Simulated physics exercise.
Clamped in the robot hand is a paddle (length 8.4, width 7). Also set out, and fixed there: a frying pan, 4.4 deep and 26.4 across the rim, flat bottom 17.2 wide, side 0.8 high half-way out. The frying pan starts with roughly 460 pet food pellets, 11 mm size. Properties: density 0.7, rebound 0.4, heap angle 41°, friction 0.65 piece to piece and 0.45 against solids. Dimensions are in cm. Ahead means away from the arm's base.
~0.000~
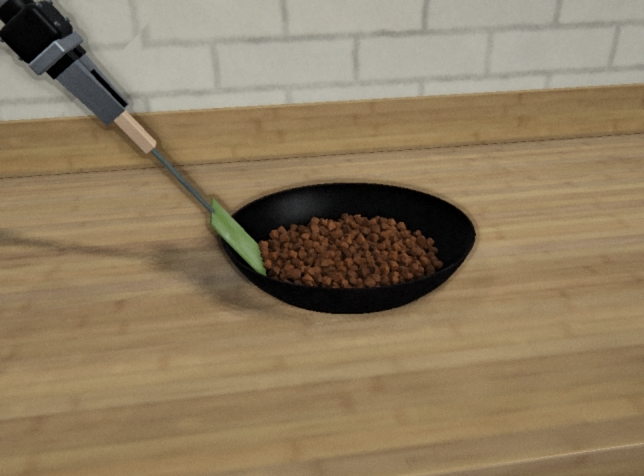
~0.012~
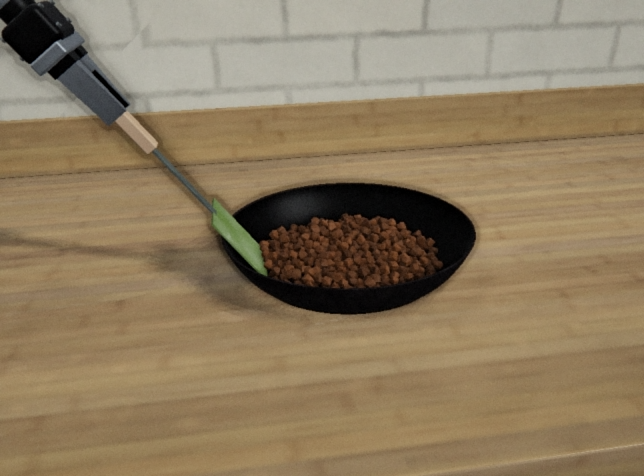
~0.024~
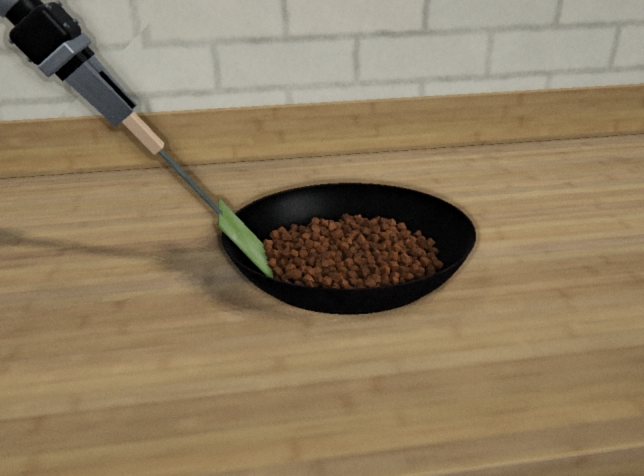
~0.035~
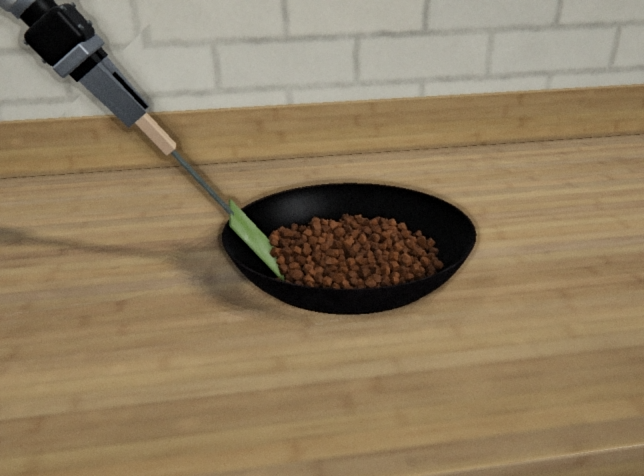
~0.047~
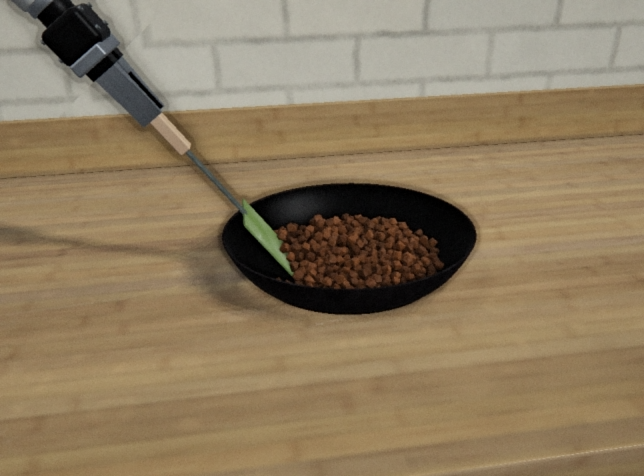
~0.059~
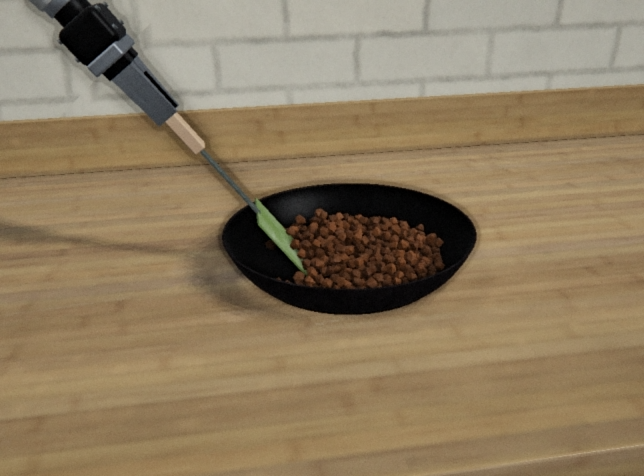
A robot arm held a green paddle at the left side of a black frying pan piled with brown pellets, then slid it slowly to the right, nudging the nearest pellets slightly along.
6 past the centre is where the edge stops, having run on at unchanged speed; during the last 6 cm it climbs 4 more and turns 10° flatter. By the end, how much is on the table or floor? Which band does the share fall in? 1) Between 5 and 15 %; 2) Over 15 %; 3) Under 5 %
1, between 5 and 15 %.
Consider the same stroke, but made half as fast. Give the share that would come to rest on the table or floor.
Then around 0 percent would finish on the table or floor.
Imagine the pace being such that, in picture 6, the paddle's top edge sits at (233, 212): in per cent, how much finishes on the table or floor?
0 %.
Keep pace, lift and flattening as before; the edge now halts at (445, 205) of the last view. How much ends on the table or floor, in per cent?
30 %, roughly.
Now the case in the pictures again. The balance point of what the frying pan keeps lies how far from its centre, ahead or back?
Offset: About 4.0 cm, ahead.
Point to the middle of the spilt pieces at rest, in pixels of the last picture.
I'd point to somewhere close to (617, 236).
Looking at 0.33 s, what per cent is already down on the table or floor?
10 per cent.
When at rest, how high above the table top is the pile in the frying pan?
Near 5.0 centimetres high.
By 0.09 s, sloping 54°, highest piece 6 above the table; 457 in the frying pan.
By 0.12 s, sloping 51°, highest piece 7 above the table; 457 in the frying pan.
By 0.33 s, sloping 44°, highest piece 5 above the table; 413 in the frying pan, 43 on the table or floor, 1 on the blade or in flight.
By 1.38 s, sloping 44°, highest piece 5 above the table; 413 in the frying pan, 44 on the table or floor.
Final count, 413 in the frying pan, 44 on the table or floor. That is 10 % on the table or floor.
